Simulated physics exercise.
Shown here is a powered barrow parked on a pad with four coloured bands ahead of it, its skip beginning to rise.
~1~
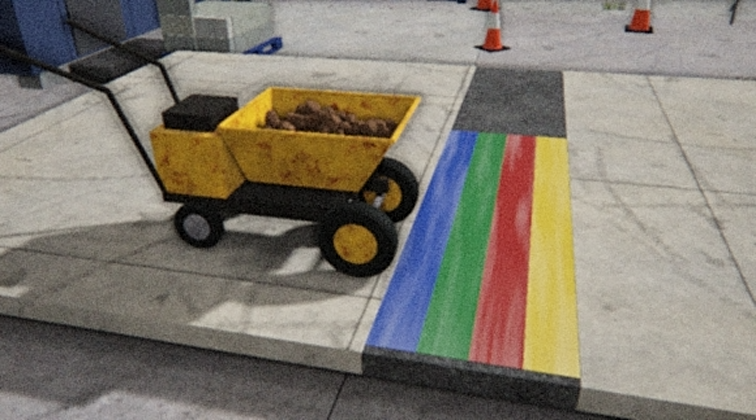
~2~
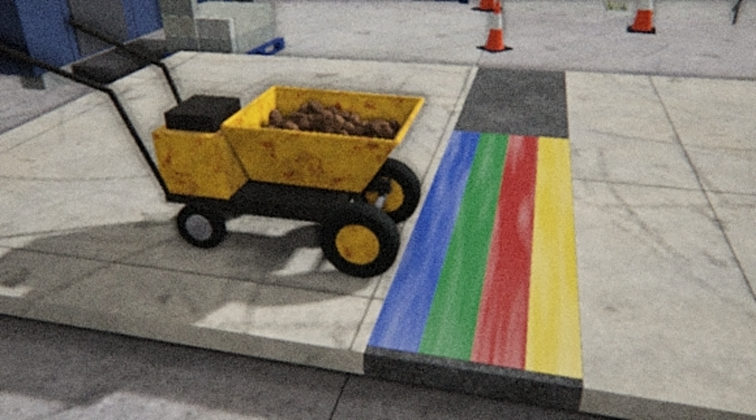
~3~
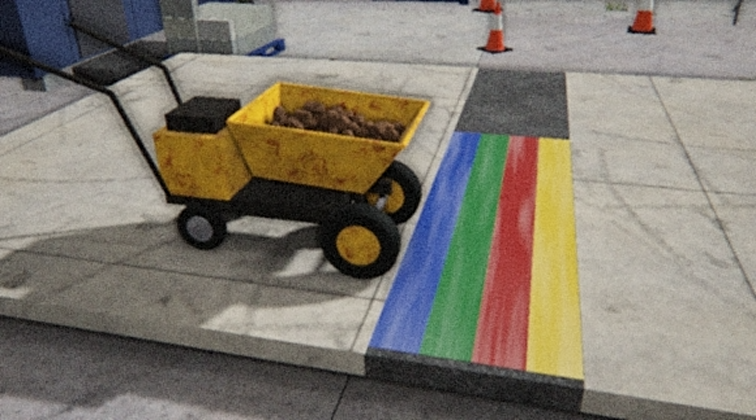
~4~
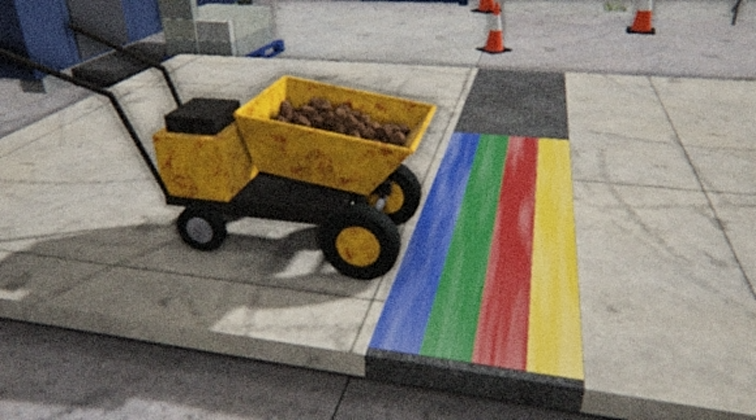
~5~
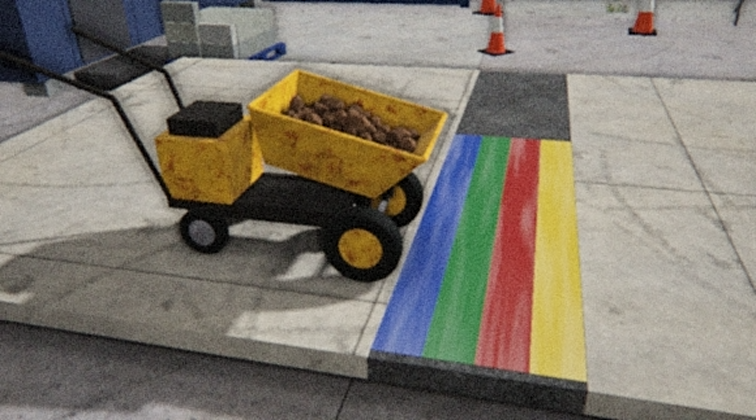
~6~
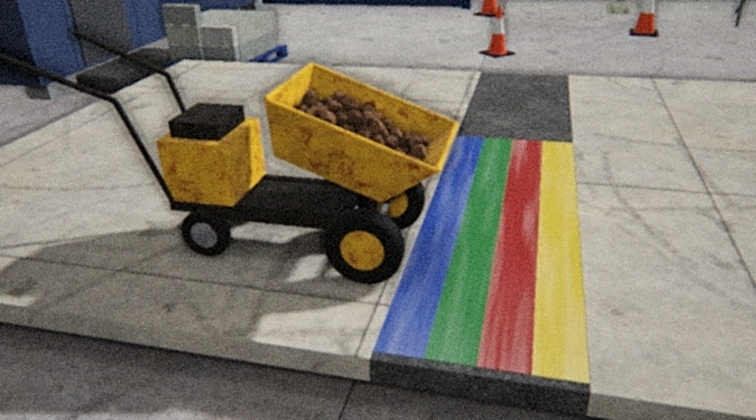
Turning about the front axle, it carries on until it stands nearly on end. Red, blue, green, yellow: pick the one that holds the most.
Pick: Red.
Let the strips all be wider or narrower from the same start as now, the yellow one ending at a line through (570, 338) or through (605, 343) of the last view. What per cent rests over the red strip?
Roughly 40 per cent, then roughly 40 per cent.
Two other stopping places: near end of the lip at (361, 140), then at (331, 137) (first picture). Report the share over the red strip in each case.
30 per cent, then 20 per cent.
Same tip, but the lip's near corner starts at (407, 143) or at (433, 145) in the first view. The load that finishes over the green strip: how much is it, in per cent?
Trial 1 around 0 %, trial 2 around 0 %.
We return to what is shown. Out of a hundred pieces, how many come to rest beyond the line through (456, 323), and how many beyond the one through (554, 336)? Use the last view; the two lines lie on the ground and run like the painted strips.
About 70 and 20 %.
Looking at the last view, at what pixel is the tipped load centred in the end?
Roughly pixel (526, 260).
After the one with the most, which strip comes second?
The next spot goes to the strip in yellow.
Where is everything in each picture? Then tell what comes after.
The first picture shows lip of the skip (392, 142), level; top of the load (317, 123), clay clods; blue strip (404, 306); green strip (452, 313); red strip (501, 320); yellow strip (552, 327).
The second picture shows lip of the skip (396, 143), level; top of the load (321, 123).
The third picture shows lip of the skip (403, 147), tipped barely; top of the load (309, 124).
The fourth picture shows lip of the skip (411, 152), tipped a little; top of the load (315, 122).
The fifth picture shows lip of the skip (424, 161), tipped a little; top of the load (310, 116).
The sixth picture shows lip of the skip (437, 171), tipped clearly; top of the load (327, 112); blue strip (412, 313); green strip (459, 319); red strip (509, 325); yellow strip (560, 332).
Just after the last frame, skip tipped steeply; every one in the skip.
A moment on, skip tipped steeply; the larger part in the skip; about a tenth over the red strip; just a few over the yellow strip.
Further on, skip tipped right over; roughly a third in the skip; about a tenth over the green strip; roughly a third over the red strip; roughly a quarter over the yellow strip; about a tenth off the paint.
When it is over, skip tipped right over; roughly a quarter in the skip; not one over the blue strip; about a tenth over the green strip; roughly a third over the red strip; roughly a quarter over the yellow strip; about a tenth off the paint.
